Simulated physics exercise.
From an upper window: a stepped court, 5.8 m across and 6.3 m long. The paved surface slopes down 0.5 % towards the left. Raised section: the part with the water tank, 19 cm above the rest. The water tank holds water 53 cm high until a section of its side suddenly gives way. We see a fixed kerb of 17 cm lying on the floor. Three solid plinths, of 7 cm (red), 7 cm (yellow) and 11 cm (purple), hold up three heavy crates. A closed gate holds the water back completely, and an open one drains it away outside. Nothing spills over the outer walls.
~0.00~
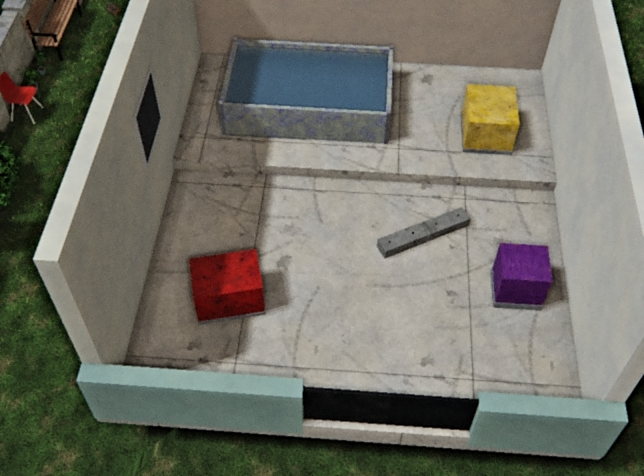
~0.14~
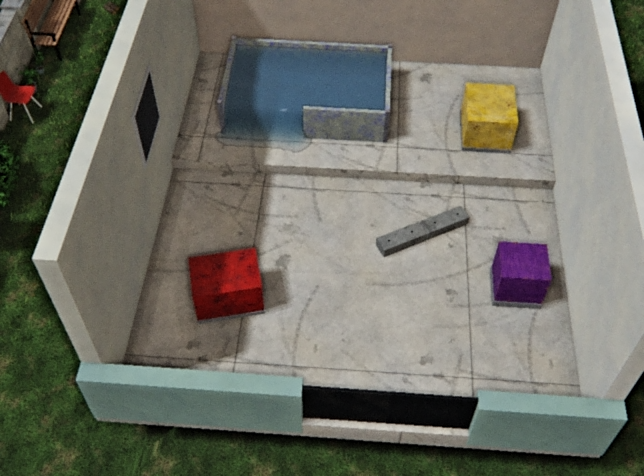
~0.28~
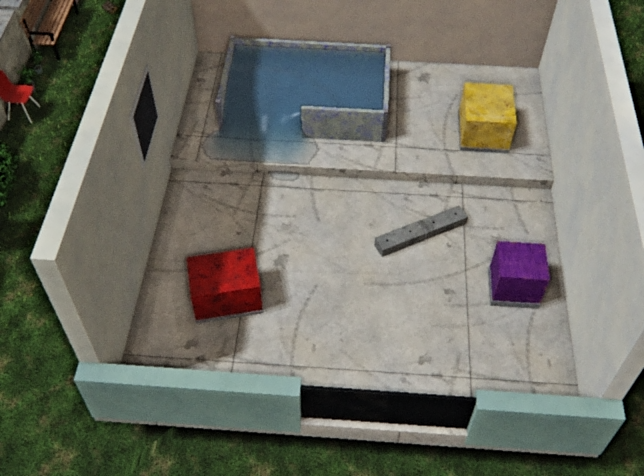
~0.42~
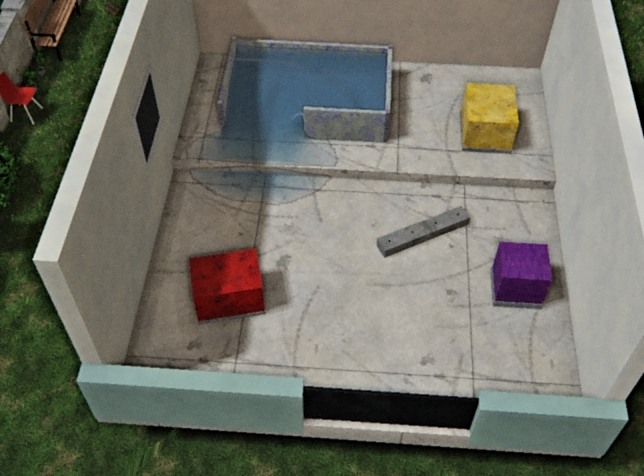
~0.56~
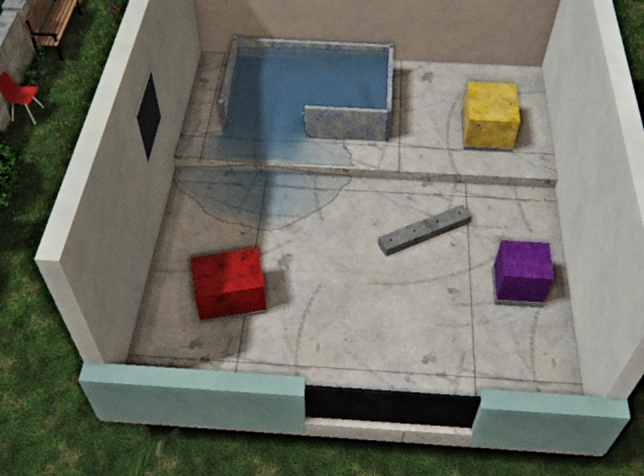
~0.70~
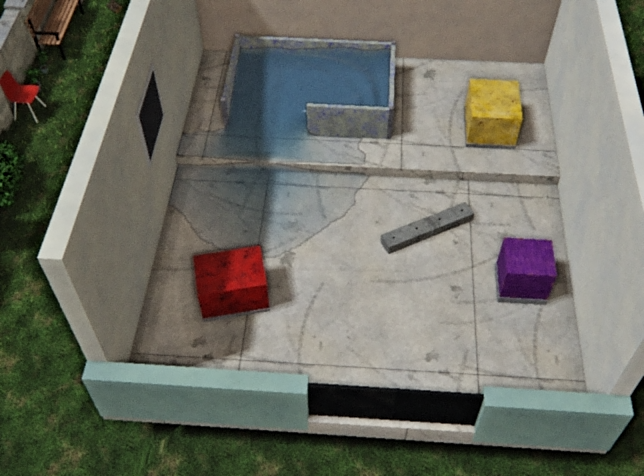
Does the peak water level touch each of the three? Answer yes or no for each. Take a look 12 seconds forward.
Crate by crate: Red crate - yes, touched; yellow crate - no, untouched; purple crate - yes, touched.
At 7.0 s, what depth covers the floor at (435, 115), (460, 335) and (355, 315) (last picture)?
First spot near 0 cm, second near 11 cm, third near 5 cm.
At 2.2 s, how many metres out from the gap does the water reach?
Distance: Approx. 4.8 m.
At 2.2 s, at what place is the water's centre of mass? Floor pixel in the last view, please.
At roughly (270, 179).
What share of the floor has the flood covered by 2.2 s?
Around 35 per cent.
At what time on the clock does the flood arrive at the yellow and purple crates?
Arrival times - yellow: Not in the 12 s; purple: 4.5 s.
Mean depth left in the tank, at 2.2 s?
I'd put the mean depth near 27 centimetres.
After 1.4 s water covers 25 % of the floor and is deepest (30 cm) near (230, 277); red plinth reached, yellow plinth not reached, purple plinth not reached.
After 2.2 s water covers 35 % of the floor and is deepest (34 cm) near (122, 391); red plinth reached, yellow plinth not reached, purple plinth not reached.
After 3.5 s water covers 50 % of the floor and is deepest (26 cm) near (151, 393); red plinth reached, yellow plinth not reached, purple plinth not reached.
After 7.0 s water covers 70 % of the floor and is deepest (18 cm) near (544, 378); red plinth reached, yellow plinth not reached, purple plinth reached.
After 12.0 s water covers 70 % of the floor and is deepest (12 cm) near (157, 252); highest at the red plinth 26 cm, highest at the yellow plinth 0 cm, highest at the purple plinth 20 cm.
